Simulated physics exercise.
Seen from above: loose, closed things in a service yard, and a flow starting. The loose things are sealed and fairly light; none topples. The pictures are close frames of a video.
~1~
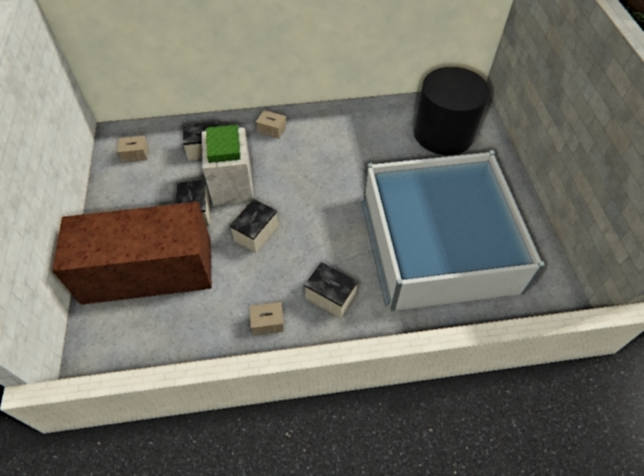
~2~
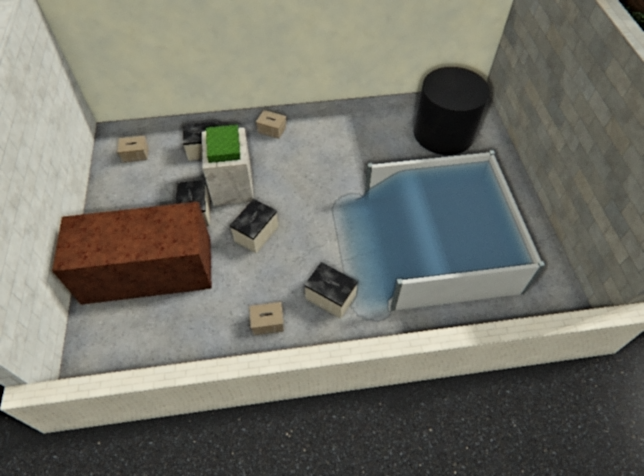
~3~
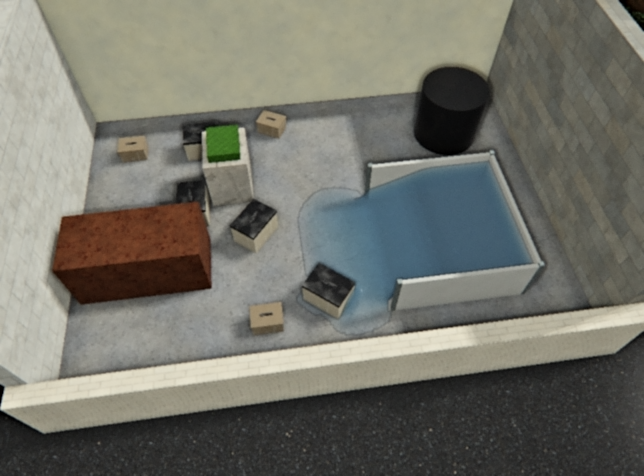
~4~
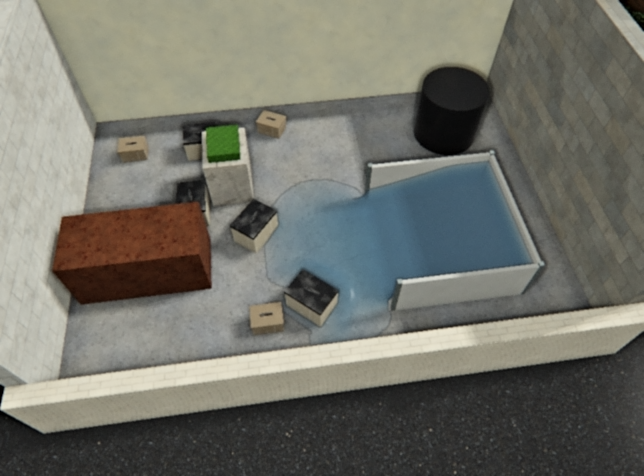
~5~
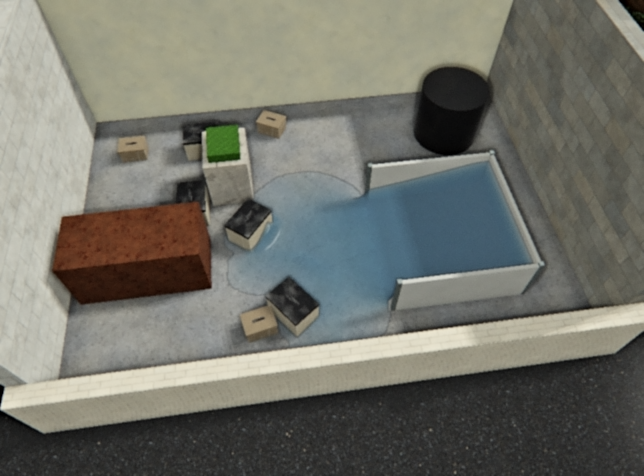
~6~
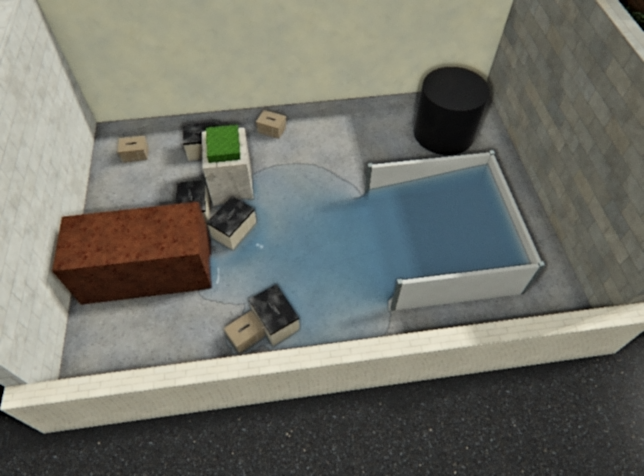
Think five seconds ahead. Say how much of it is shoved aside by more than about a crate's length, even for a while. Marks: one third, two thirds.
Share: At least two thirds.
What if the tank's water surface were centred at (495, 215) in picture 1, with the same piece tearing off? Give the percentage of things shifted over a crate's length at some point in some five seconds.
Some 100 per cent.
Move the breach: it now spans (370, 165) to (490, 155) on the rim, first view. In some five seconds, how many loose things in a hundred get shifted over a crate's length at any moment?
About 40 per cent.
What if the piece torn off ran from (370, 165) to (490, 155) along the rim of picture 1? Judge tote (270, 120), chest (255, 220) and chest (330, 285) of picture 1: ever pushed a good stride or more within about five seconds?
In turn: Shifted that much, not that far, under that.
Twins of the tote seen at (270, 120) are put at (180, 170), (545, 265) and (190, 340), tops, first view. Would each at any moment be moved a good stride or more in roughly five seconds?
As listed: Moved that far, short of that, swept aside.
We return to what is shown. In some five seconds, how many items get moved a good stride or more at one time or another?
7 of them.
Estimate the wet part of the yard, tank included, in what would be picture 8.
Roughly 35 per cent.
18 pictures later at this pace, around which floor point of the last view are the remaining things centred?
Close to (184, 194).
A moment on, 3 of 7 are well off their spots; 1 afloat.
Next, 4 of 7 are well off their spots; 3 afloat.
Later, 6 of 7 are well off their spots; 4 afloat.
In the end, 6 of 7 are well off their spots, and 7 have been at some point; 6 afloat.
